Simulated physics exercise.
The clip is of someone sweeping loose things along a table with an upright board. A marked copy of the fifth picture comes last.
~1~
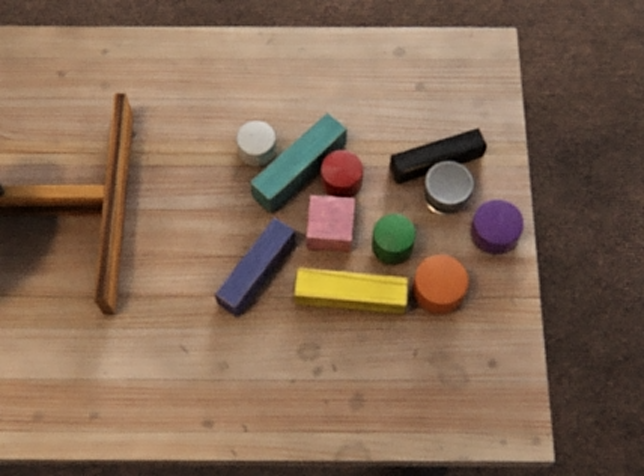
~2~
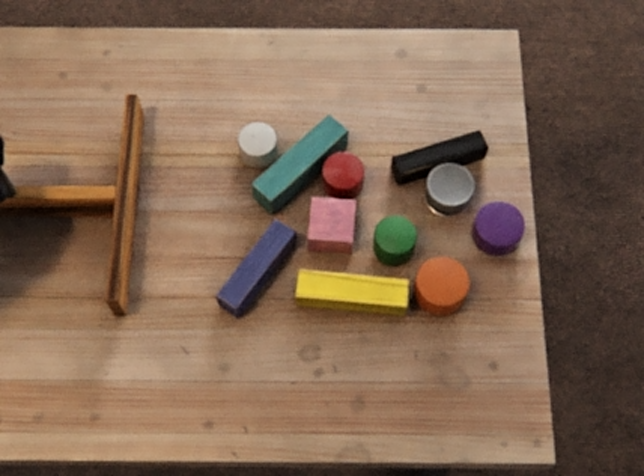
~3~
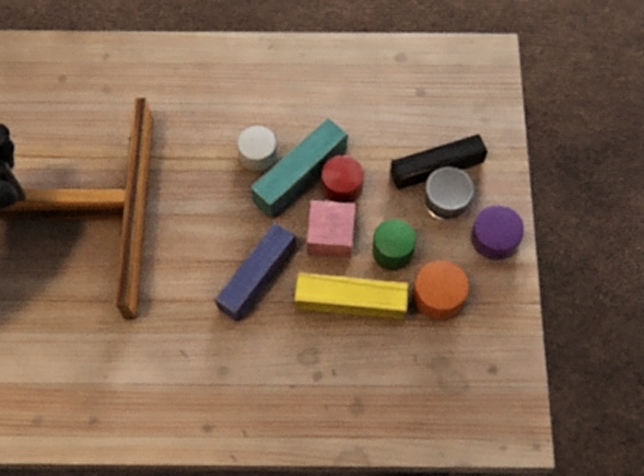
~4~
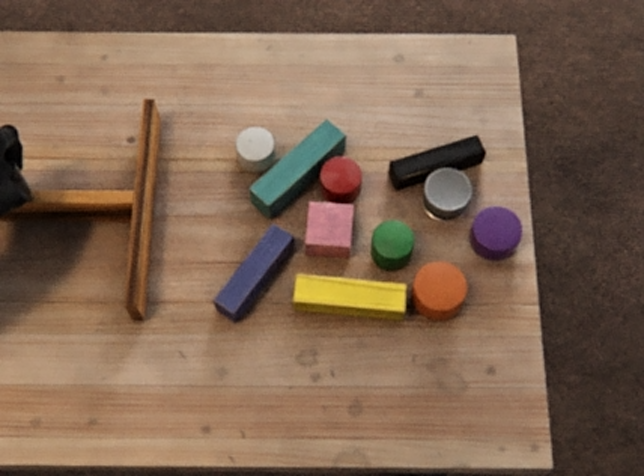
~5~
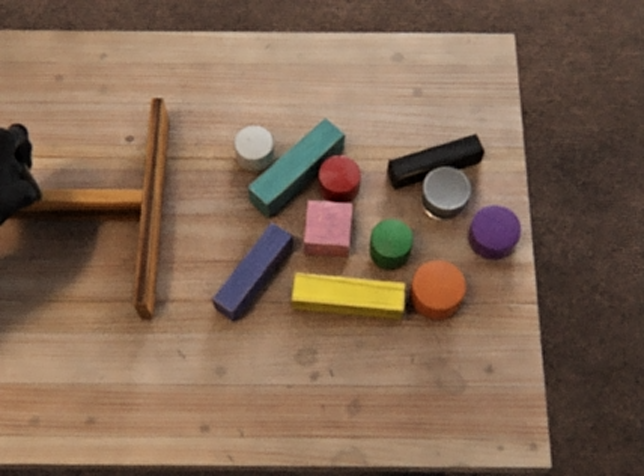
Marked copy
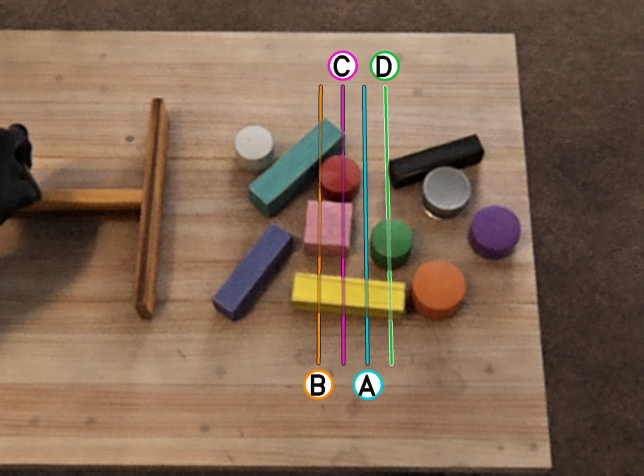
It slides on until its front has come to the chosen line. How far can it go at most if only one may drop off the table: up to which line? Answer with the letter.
At D, and not beyond.
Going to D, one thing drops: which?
The orange tin goes over.
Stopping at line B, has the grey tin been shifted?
By then, no.
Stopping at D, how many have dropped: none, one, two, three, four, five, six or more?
In all, one.
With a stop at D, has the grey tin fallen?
By then, no.
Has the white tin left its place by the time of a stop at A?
Yes.
On the marked copy, A at (366, 217); B at (320, 216); C at (343, 217); D at (388, 217).
Taking D. A third of the way, board (235, 197); white tin (265, 149); blue bar (266, 271).
Two thirds of the way, board (320, 197); orange tin (489, 289); black stick (446, 159).
When it is over, board (385, 198); orange tin over the edge; purple tin (522, 235); one fallen.
As for the rest, A is within the limit but short; B is within the limit but short; C is within the limit but short.
